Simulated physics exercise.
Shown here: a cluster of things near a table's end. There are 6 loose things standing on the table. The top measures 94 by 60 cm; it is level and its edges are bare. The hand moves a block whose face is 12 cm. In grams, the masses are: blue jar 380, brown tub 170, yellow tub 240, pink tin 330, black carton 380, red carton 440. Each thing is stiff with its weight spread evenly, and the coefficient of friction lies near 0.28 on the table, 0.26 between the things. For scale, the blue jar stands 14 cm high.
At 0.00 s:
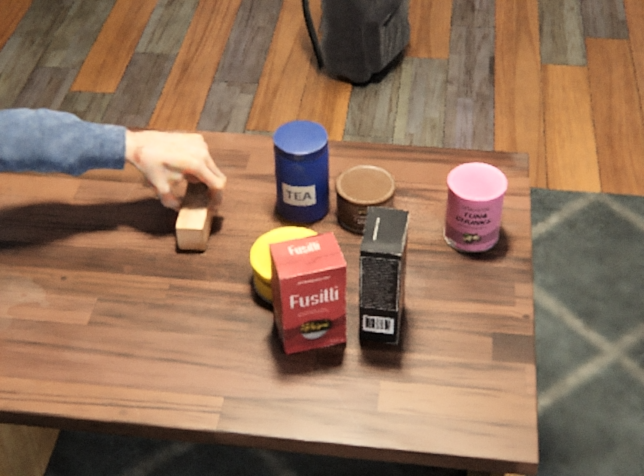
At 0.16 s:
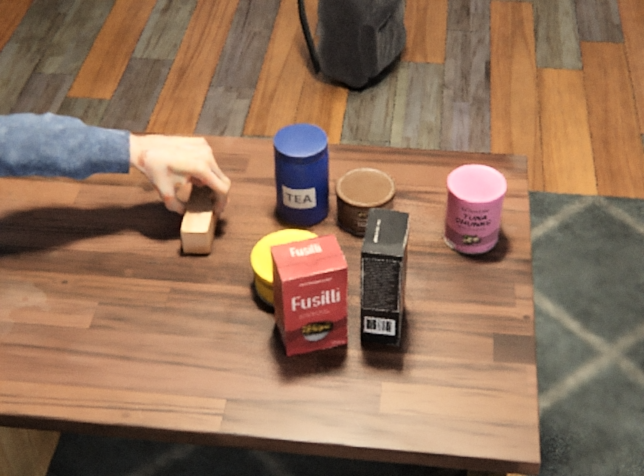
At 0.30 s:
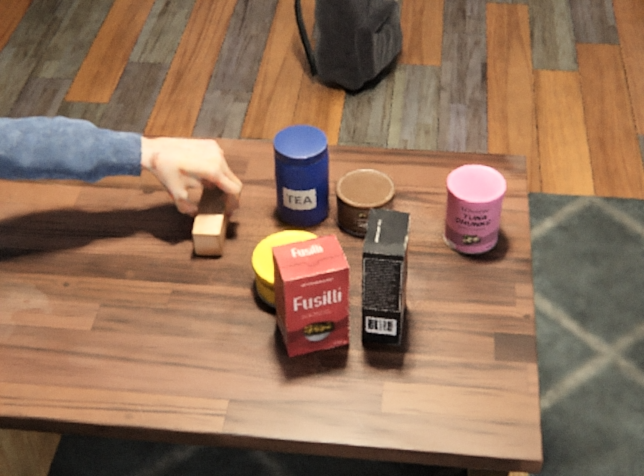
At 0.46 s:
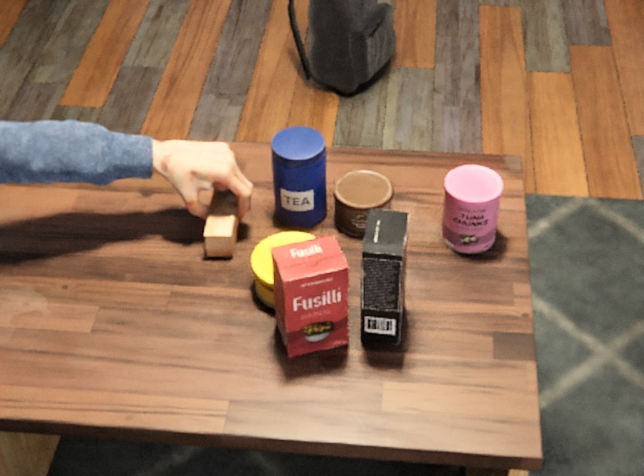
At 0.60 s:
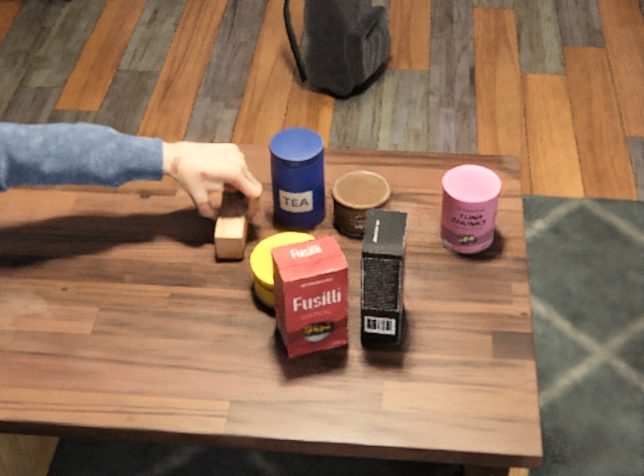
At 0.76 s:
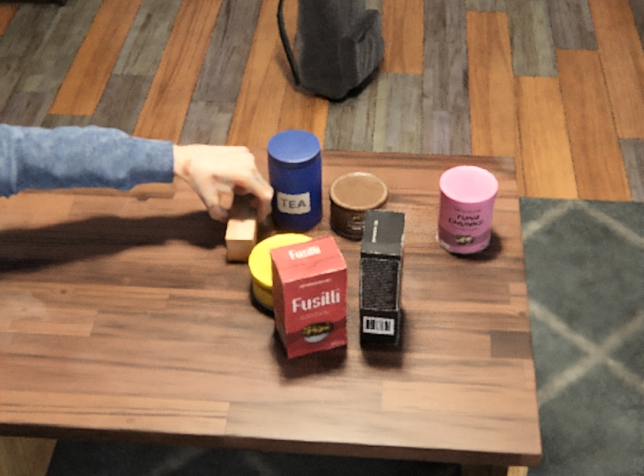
A hand in a blue sleeve slides a small pale wooden block rightward across a brown wooden table, seen from above at an angle, with a plank floor and a grey rug beyond. Ahead of it stand a blue tea jar, a brown tub, a yellow tub behind a red Fusilli carton, a black carton and, farther right, a pink tin. The block moves steadily to beside the blue jar and yellow tub, while the view shifts slightly.
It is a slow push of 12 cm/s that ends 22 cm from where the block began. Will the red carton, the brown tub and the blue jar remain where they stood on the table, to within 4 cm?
I expect the red carton to stay near its start, I expect the brown tub to travel away, I expect the blue jar to travel away.
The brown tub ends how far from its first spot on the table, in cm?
It ends about 11 centimetres from where it started.
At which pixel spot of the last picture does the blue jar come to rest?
Somewhere around (378, 178).
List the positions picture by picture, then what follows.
In the first picture, 0 cm of push; red carton (308, 294); brown tub (366, 199); blue jar (302, 172).
In the second picture, 1 cm of push; black carton (384, 278).
In the third picture, 2 cm of push; pink tin (473, 211); black carton (385, 278).
In the fourth picture, 4 cm of push; pink tin (471, 211).
In the fifth picture, 6 cm of push; black carton (384, 278).
In the sixth picture, 8 cm of push; red carton (309, 298); brown tub (359, 205); blue jar (296, 181).
After 1.16 s, 13 cm of push; blue jar moved 3 cm near (316, 180); brown tub moved 2 cm near (372, 206).
After 1.36 s, 15 cm of push; blue jar moved 6 cm near (332, 180); brown tub moved 4 cm near (387, 207).
After 1.66 s, 19 cm of push; blue jar moved 9 cm near (355, 180); brown tub moved 8 cm near (410, 209).
After 1.86 s, 21 cm of push; blue jar moved 12 cm near (371, 179); brown tub moved 10 cm near (424, 209); pink tin moved 2 cm.
In the end (2.4 s), not toppled but over 4 cm from the start, blue jar and brown tub; the other 4 under 4 cm from the start. At the end, from the last picture's camera, red carton near (309, 298), brown tub near (431, 210).
